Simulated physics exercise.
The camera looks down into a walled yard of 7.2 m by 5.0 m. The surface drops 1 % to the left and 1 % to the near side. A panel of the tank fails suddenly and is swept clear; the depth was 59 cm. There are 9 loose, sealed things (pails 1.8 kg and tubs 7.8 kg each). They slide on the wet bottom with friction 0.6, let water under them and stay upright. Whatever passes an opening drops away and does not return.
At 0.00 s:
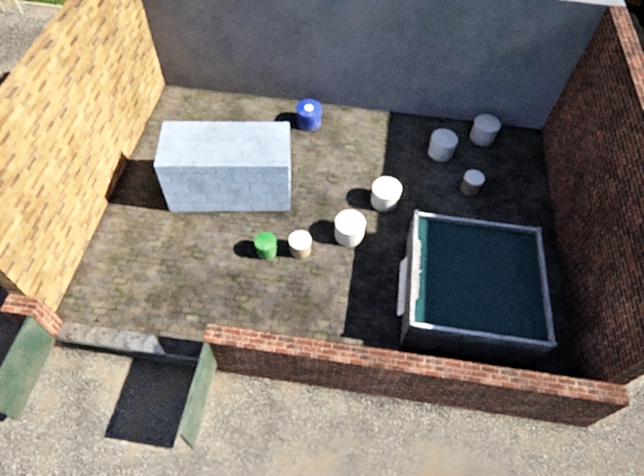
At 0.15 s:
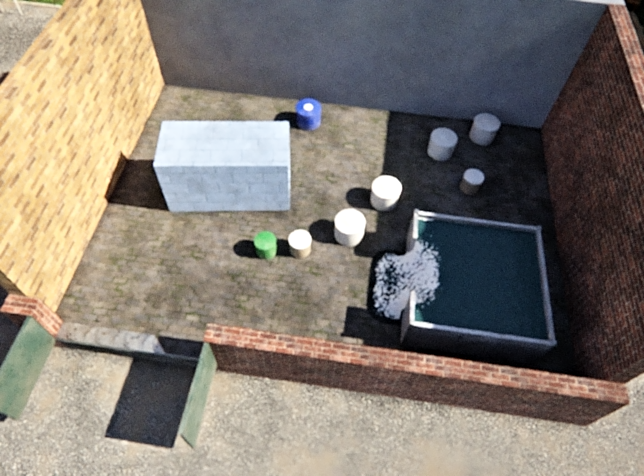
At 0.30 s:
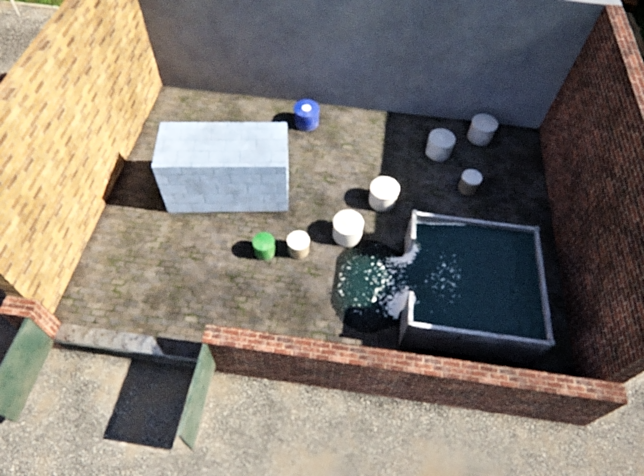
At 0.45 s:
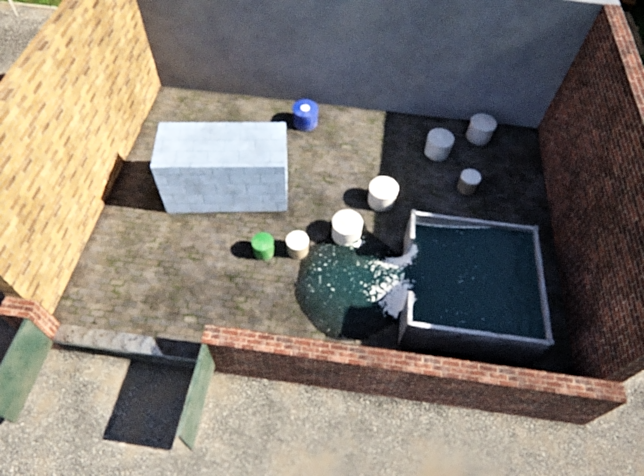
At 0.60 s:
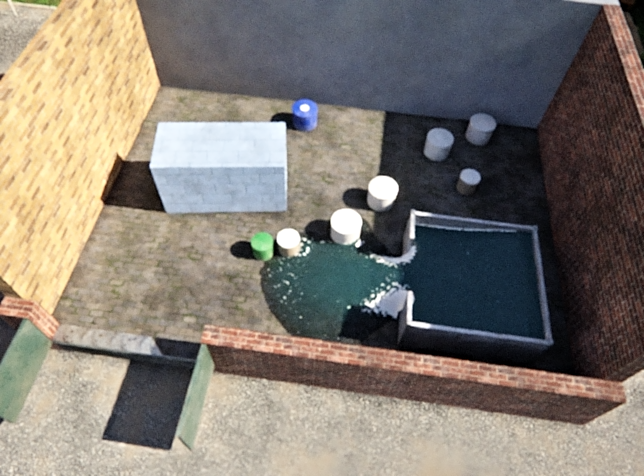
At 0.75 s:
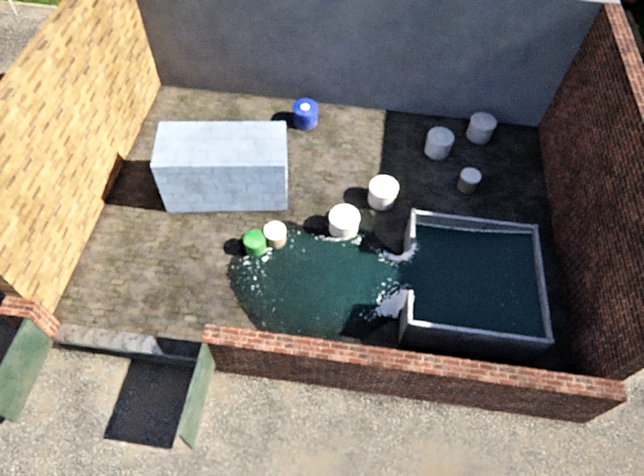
Walled yard with a tank bursting open on its left side, water spreading leftward across the paving and nudging nearby pails.
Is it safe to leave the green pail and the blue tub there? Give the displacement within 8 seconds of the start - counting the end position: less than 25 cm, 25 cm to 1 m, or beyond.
Green pail gets carried off, blue tub stays put.
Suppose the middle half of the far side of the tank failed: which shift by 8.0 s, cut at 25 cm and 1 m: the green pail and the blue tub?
In that case the green pail barely shifts, the blue tub ends far away.
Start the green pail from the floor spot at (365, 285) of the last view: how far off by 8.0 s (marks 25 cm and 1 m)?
It travels far.
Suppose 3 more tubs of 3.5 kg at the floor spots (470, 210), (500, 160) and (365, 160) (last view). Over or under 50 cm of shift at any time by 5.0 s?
In that order: Under, under, short of it.
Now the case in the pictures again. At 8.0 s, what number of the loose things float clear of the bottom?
At that moment 2.
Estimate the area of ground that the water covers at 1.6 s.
Some 14 m2.
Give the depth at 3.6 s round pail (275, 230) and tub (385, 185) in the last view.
Roughly 19 and 0 cm.
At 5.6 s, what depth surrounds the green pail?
About 7 cm.
After 1.6 s the green pail is near (149, 208), 1.8 m from its start, afloat; the blue tub is near (305, 107), 0.0 m from its start, aground; 0 of 9 are out; 2 afloat.
After 3.6 s the green pail is near (157, 142), 2.7 m from its start, afloat; the blue tub is near (305, 107), 0.0 m from its start, aground; 0 of 9 are out; 2 afloat.
After 5.6 s the green pail is near (232, 86), 3.4 m from its start, afloat; the blue tub is near (305, 107), 0.0 m from its start, aground; 1 of 9 are out; 1 afloat.
After 8.0 s the green pail is near (272, 91), 3.2 m from its start, afloat; the blue tub is near (305, 107), 0.0 m from its start, aground; 1 of 9 are out; 2 afloat.
